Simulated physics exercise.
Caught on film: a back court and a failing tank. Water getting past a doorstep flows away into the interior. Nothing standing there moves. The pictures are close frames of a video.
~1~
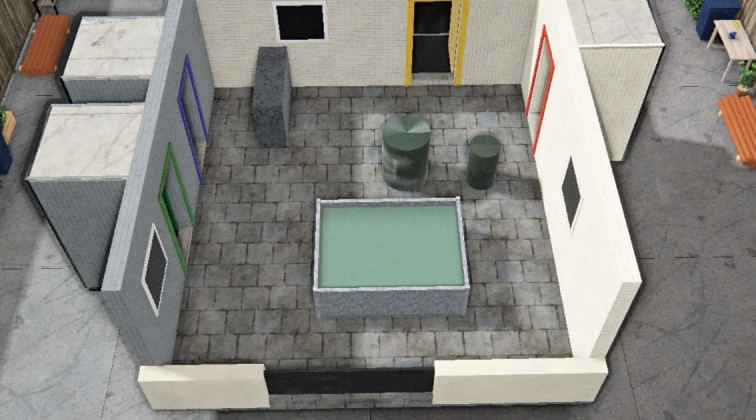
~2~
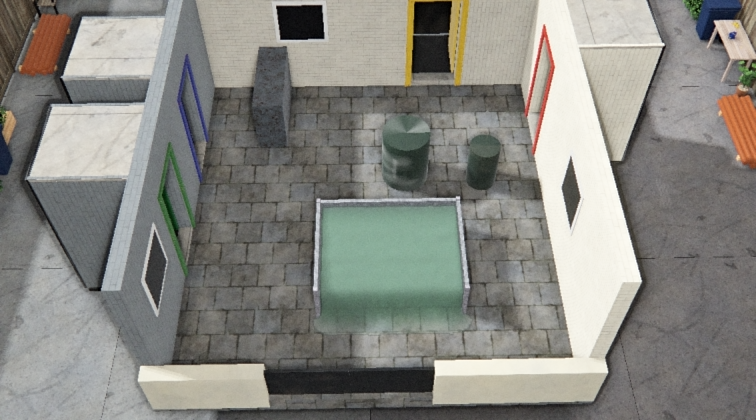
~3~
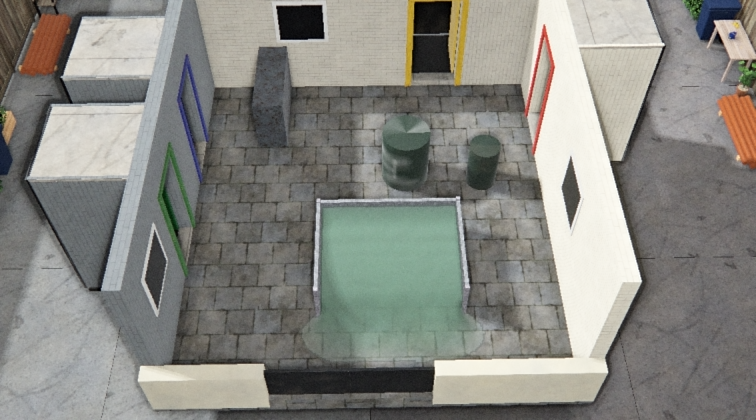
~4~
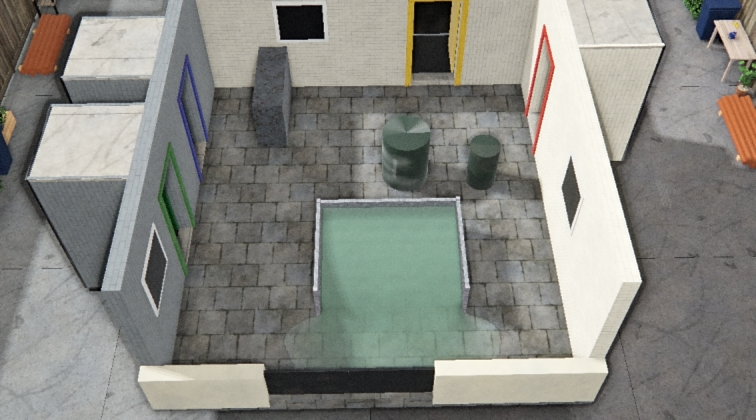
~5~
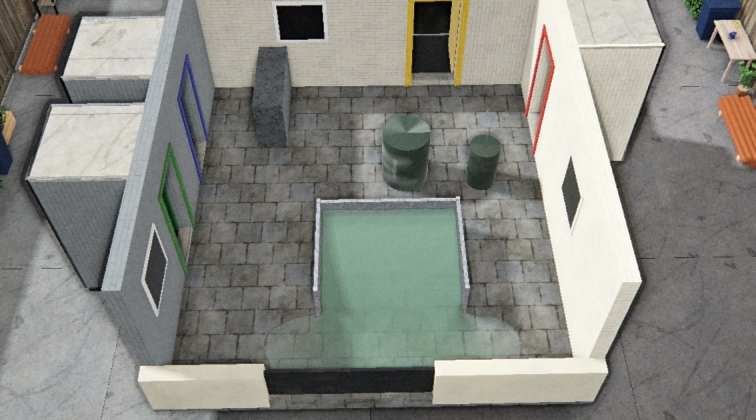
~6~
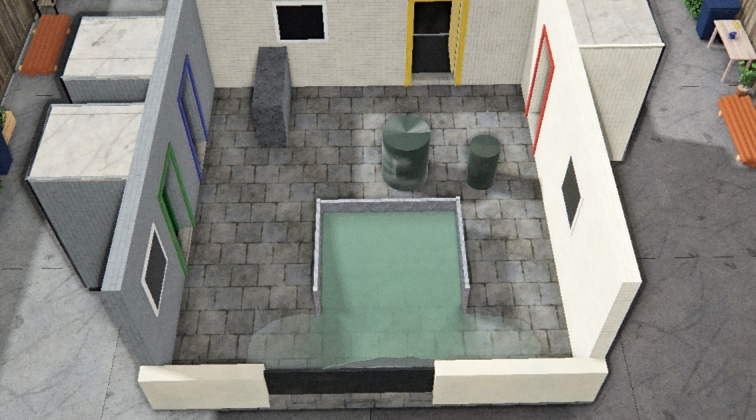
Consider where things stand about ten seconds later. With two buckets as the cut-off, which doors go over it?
My prediction: Red door: Not too much gets in there, blue door: Too much gets in there, green door: Too much gets in there, yellow door: Not too much gets in there.
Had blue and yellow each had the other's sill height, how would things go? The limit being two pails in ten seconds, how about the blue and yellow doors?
As I see it, blue doesn't reach it while yellow overshoots.
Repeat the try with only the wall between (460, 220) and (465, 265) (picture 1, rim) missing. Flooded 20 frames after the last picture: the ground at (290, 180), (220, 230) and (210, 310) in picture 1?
The first spot is spared, the second spared and the third spared.
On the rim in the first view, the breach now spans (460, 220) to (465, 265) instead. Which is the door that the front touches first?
Answer: The red-painted one.
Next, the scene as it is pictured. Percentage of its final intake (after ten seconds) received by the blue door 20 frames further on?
Share by then: 0 in a hundred.
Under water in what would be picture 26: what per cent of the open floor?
Around 60 percent.
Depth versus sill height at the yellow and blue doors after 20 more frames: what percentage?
Depth ratios, approx.: 0 and 130 percent.
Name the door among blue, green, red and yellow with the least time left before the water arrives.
It's the green one.
A moment on, water covers 20 % of the floor; the red door not reached, the blue door not reached, the green door not reached, the yellow door not reached.
Next, water covers 30 % of the floor; the red door not reached, the blue door not reached, the green door wet at the sill, nothing in, the yellow door not reached.
Then, water covers 60 % of the floor; the red door wet at the sill, nothing in, the blue door wet at the sill, nothing in, the green door under two buckets in, the yellow door not reached.
Later, water covers 95 % of the floor; the red door wet at the sill, nothing in, the blue door wet at the sill, nothing in, the green door over two buckets in, the yellow door wet at the sill, nothing in.
In the end, water covers 95 % of the floor; the red door wet at the sill, nothing in, the blue door over two buckets in, the green door over two buckets in, the yellow door wet at the sill, nothing in.
